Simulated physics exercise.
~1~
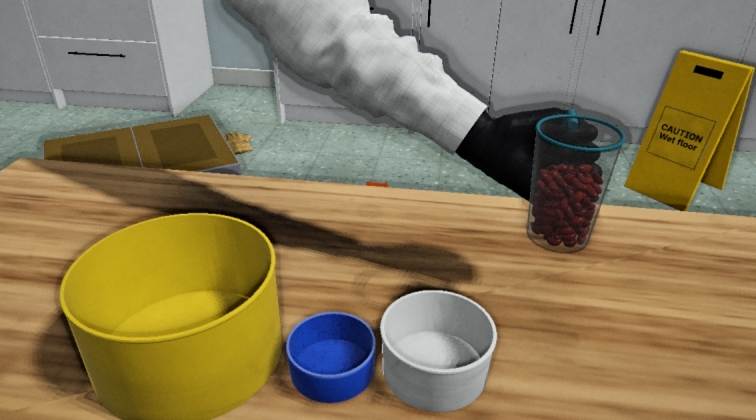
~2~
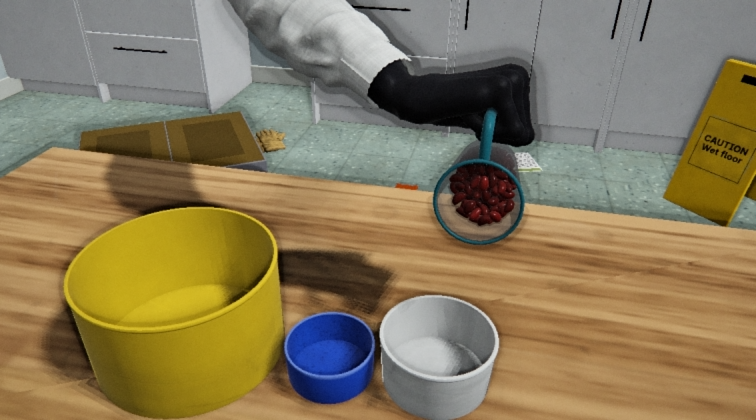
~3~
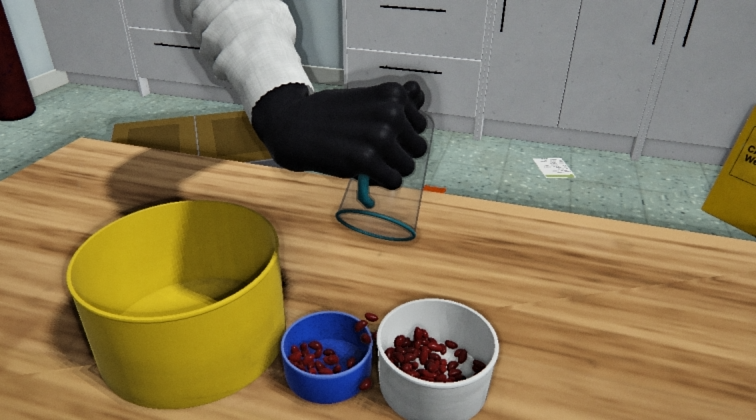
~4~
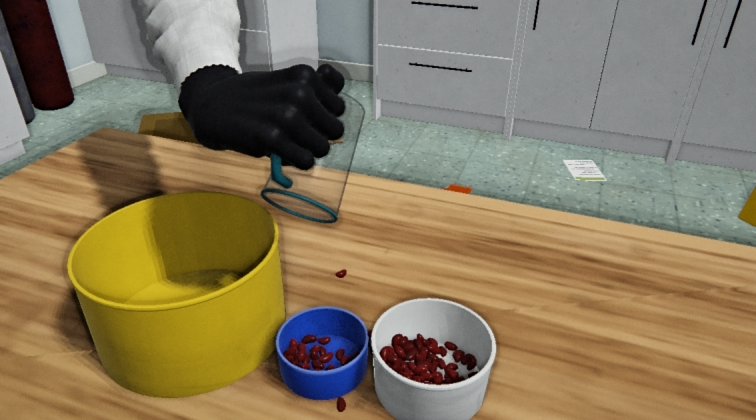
A black-gloved hand in a white sleeve holds a clear, teal-rimmed cup of dark red beans upright above a wooden counter, behind a yellow pot, a small blue dish and a white dish. The hand carries the cup left while tipping it onto its side, its open end facing the viewer. Still moving left, the cup turns mouth-down and the beans spill into the white and blue dishes. The emptied cup drifts on toward the yellow pot as a few stray beans drop outside. Most beans end in the white dish, fewer in the blue, and the pot stays empty.
